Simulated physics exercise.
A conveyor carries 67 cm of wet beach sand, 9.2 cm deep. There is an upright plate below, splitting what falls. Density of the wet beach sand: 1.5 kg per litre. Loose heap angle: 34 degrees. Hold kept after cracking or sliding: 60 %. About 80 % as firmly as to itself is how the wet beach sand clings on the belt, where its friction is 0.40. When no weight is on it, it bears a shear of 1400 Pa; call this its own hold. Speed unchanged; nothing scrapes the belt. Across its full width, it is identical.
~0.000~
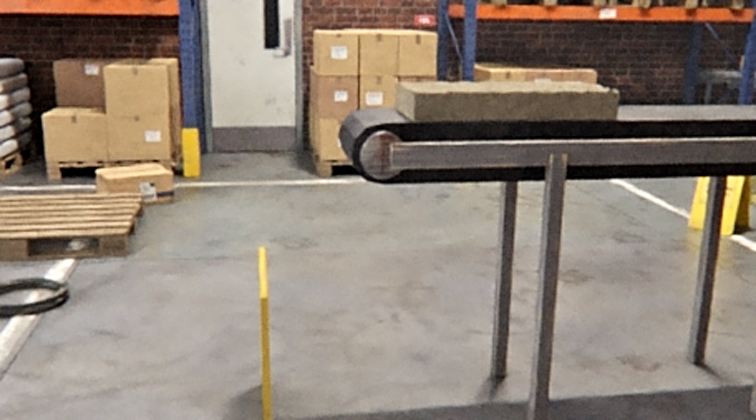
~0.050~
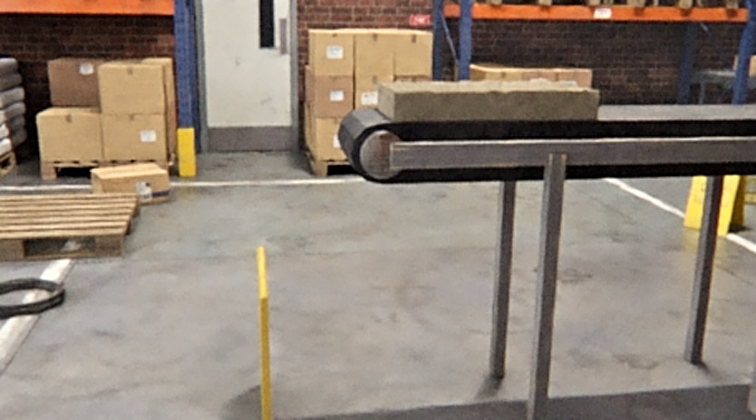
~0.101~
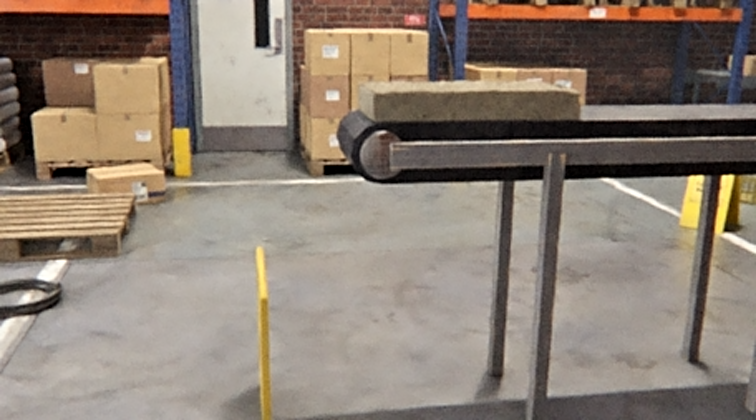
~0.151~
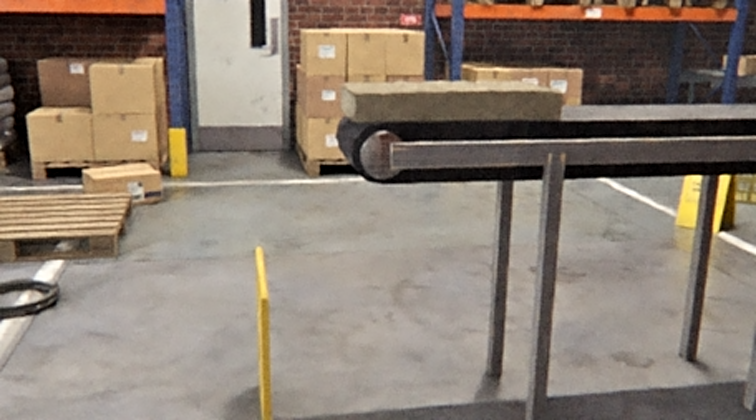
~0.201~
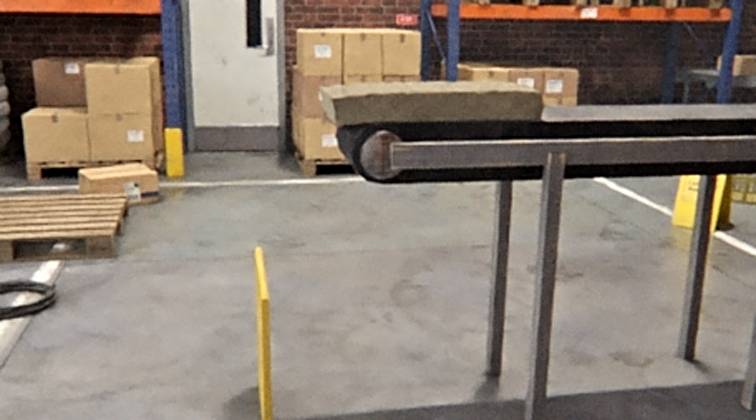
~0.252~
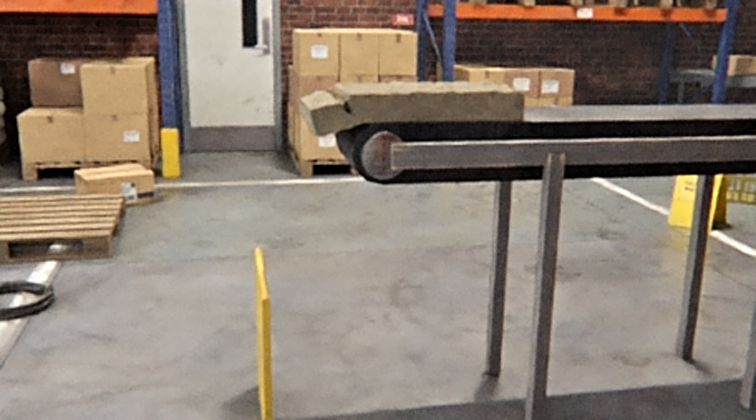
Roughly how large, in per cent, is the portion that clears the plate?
My estimate is roughly 100 per cent.
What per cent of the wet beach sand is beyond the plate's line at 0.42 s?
Some 10 in a hundred.
By 0.42 s, 11 % is beyond the plate's line.
By 0.61 s, 43 % is beyond the plate's line.
By 0.81 s, 80 % is beyond the plate's line.
By 1.00 s, 100 % is beyond the plate's line.
By 2.16 s, at the end, 100 % is beyond the plate's line.
